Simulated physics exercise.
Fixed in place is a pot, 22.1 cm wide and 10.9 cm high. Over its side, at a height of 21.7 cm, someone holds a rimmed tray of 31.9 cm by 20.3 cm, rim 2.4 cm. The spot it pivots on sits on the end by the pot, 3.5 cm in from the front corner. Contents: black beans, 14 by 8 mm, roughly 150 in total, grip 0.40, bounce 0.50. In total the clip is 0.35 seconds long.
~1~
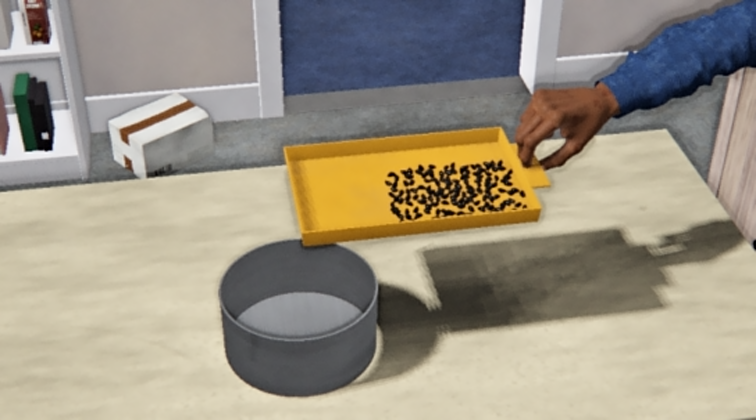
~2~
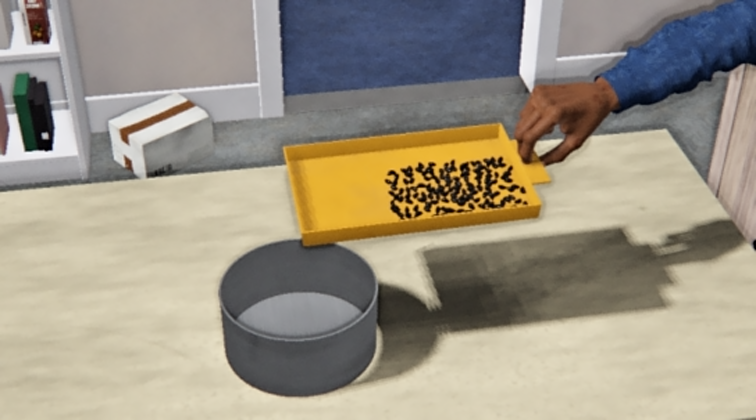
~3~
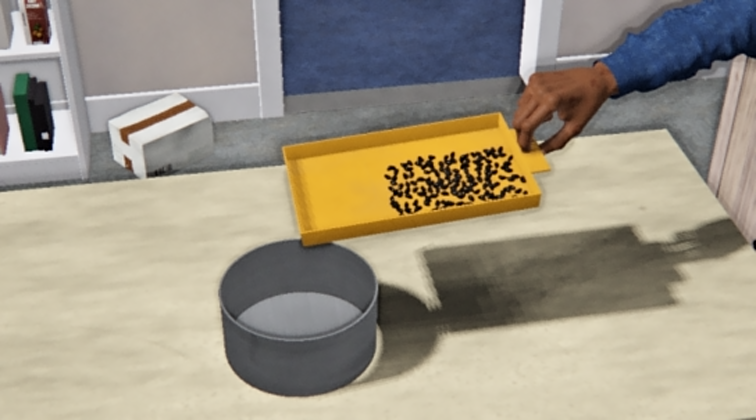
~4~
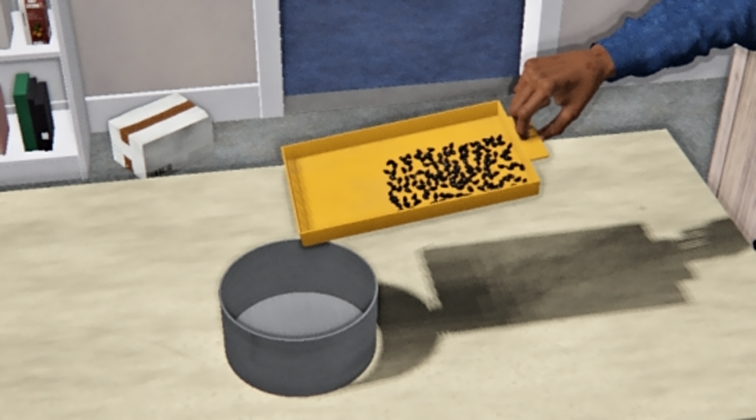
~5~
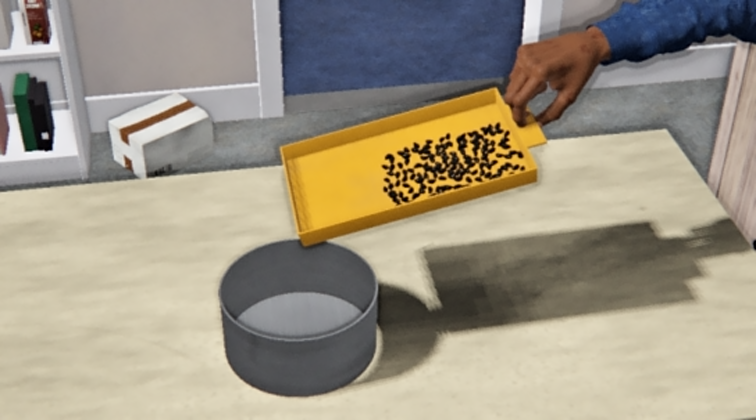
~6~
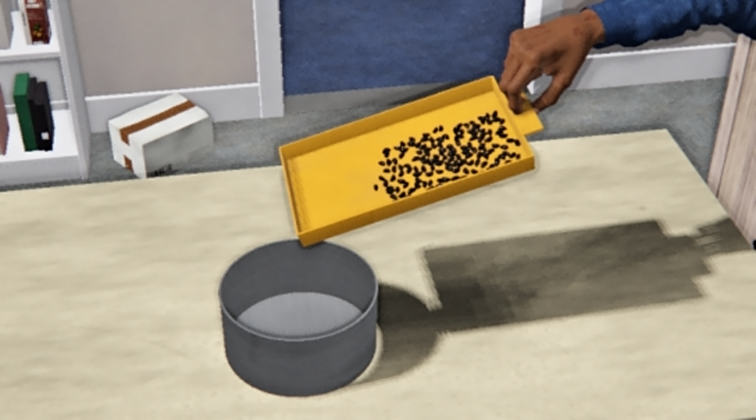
A shallow yellow-orange tray scattered with black beans is held above a pale tabletop, seen from slightly above in a room with grey walls and a blue panel behind. A dark grey round pot stands below the tray's left end, with a taped box and white shelves behind at left. A blue-sleeved arm steadily raises the tray's right end, and the beans shift slightly left, while the camera stays still.
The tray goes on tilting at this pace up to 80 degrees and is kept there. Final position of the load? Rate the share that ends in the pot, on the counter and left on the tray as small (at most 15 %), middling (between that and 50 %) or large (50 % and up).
Pot - middling, counter - small, tray - large.
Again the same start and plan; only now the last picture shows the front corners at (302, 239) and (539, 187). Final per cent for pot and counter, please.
Per cent by place - pot 80, counter 5.
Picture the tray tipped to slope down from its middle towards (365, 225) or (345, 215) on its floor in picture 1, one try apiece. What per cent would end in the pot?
Some 75 and 60 per cent.
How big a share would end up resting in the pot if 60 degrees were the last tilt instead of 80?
Roughly 15 percent.
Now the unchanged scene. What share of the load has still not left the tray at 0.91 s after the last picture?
Around 80 percent.
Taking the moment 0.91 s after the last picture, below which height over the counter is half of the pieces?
Some 24 cm.
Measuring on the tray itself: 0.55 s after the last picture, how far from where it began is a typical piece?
Displacement on the tray: Roughly 19 cm.
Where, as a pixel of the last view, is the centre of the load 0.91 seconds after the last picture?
I reckon close to (294, 209).
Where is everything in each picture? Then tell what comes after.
In the first frame, tray tilt 0 degrees, front corners at (304, 231) and (539, 207); middle of the pieces at (457, 195); pot at (298, 286).
In the second frame, tray tilt 1 degrees, front corners at (303, 231) and (539, 203); middle of the pieces at (457, 193).
In the third frame, tray tilt 4 degrees, front corners at (302, 232) and (539, 192), lowest corner left front; middle of the pieces at (456, 185).
In the fourth frame, tray tilt 8 degrees, front corners at (301, 232) and (537, 180), lowest corner left front; middle of the pieces at (456, 177).
In the fifth frame, tray tilt 12 degrees, front corners at (300, 232) and (535, 167), lowest corner left front; middle of the pieces at (454, 168).
In the sixth frame, tray tilt 16 degrees, front corners at (299, 233) and (531, 155), lowest corner left front; middle of the pieces at (445, 158); pot at (298, 286).
Then, 0.55 s after the last picture, tilt 46 degrees; the tray holds 100 %, the pot 0 %.
Then, 0.91 s after the last picture, tilt 66 degrees; the tray holds 80 %, the pot 15 %.
Then, 1.37 s after the last picture, tilt 80 degrees; the tray holds 80 %, the pot 15 %.
In the end, pot 35 %, counter 5 %, tray 60 %.
